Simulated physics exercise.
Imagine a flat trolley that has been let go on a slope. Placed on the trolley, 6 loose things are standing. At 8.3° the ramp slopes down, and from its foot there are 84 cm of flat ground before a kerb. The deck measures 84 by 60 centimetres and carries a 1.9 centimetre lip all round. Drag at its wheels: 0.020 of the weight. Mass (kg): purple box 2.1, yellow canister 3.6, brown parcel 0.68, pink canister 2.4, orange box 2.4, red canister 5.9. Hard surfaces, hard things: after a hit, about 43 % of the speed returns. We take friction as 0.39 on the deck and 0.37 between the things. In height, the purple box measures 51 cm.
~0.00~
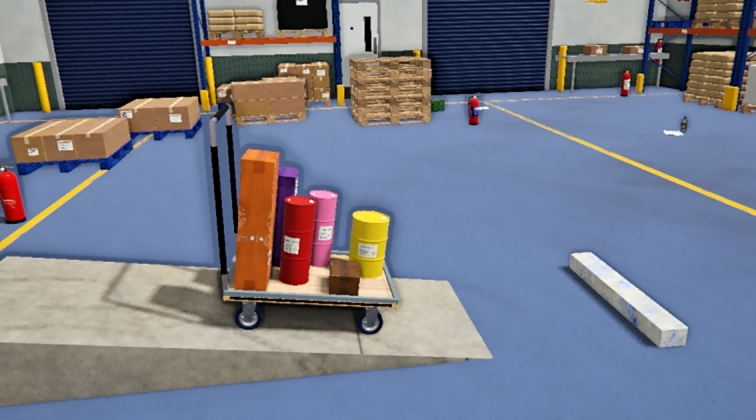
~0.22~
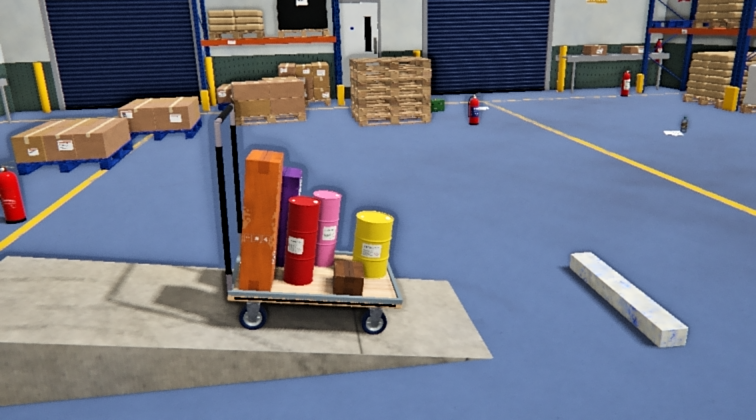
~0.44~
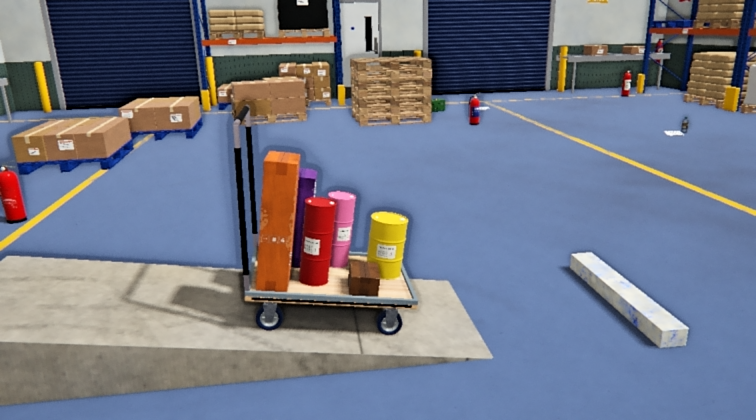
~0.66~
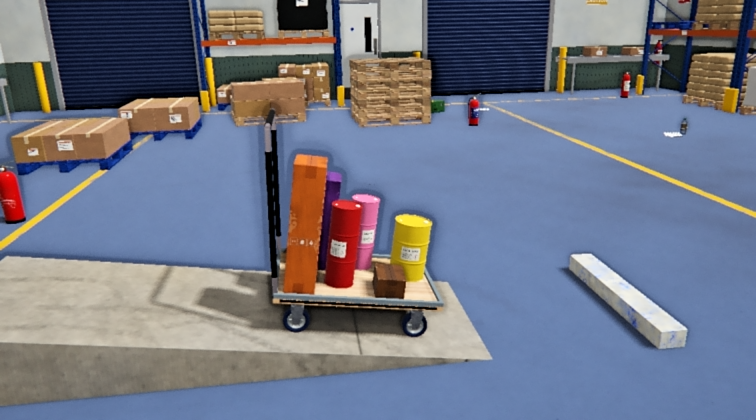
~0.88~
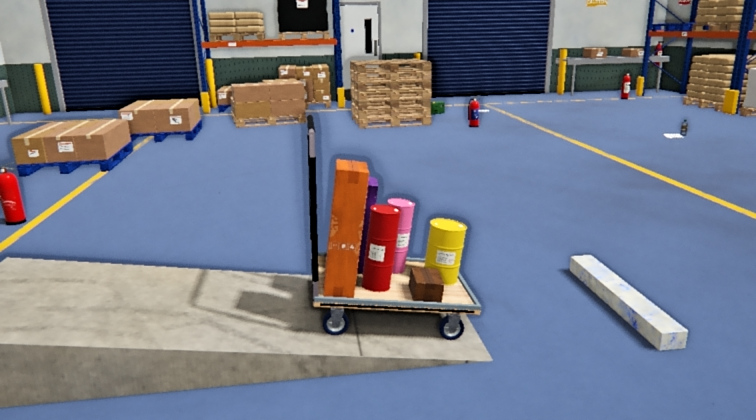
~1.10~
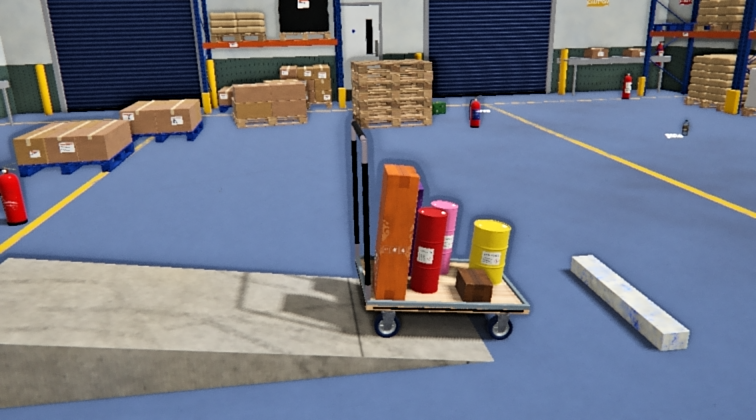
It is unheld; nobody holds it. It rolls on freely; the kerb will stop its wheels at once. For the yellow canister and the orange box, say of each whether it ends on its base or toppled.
Yellow canister: Toppled; orange box: Toppled.
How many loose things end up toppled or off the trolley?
That comes to 5.
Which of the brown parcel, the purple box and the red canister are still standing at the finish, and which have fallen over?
Well, the brown parcel holds steady, the purple box tumbles down, and the red canister tumbles down.
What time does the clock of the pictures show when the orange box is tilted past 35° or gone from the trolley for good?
Answer: Near 1.9 s.
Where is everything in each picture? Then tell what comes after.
In the first picture, kerb 132 cm ahead; yellow canister (368, 244); orange box (257, 221).
In the second picture, kerb 131 cm ahead; pink canister (324, 229); red canister (301, 241).
In the third picture, kerb 123 cm ahead; brown parcel (364, 279).
In the fourth picture, kerb 109 cm ahead; pink canister (362, 232); red canister (343, 244).
In the fifth picture, kerb 90 cm ahead; brown parcel (426, 285).
In the sixth picture, kerb 65 cm ahead; yellow canister (488, 252); orange box (394, 233).
After 1.80 s, trolley at the kerb; orange box 20° off its base near (552, 234); yellow canister 27° off its base near (614, 239); purple box 15° off its base.
After 2.50 s, trolley at the kerb; yellow canister, pink canister and orange box now off the trolley; purple box 69° off its base; red canister 73° off its base.
After 3.20 s, trolley at the kerb; purple box and red canister now off the trolley; brown parcel moved 17 cm.
In the end (4.0 s), off the trolley and tipped over, purple box, yellow canister, pink canister, orange box and red canister; not toppled but over 10 cm from the start, brown parcel. At the end, from the last picture's camera, yellow canister near (715, 308).
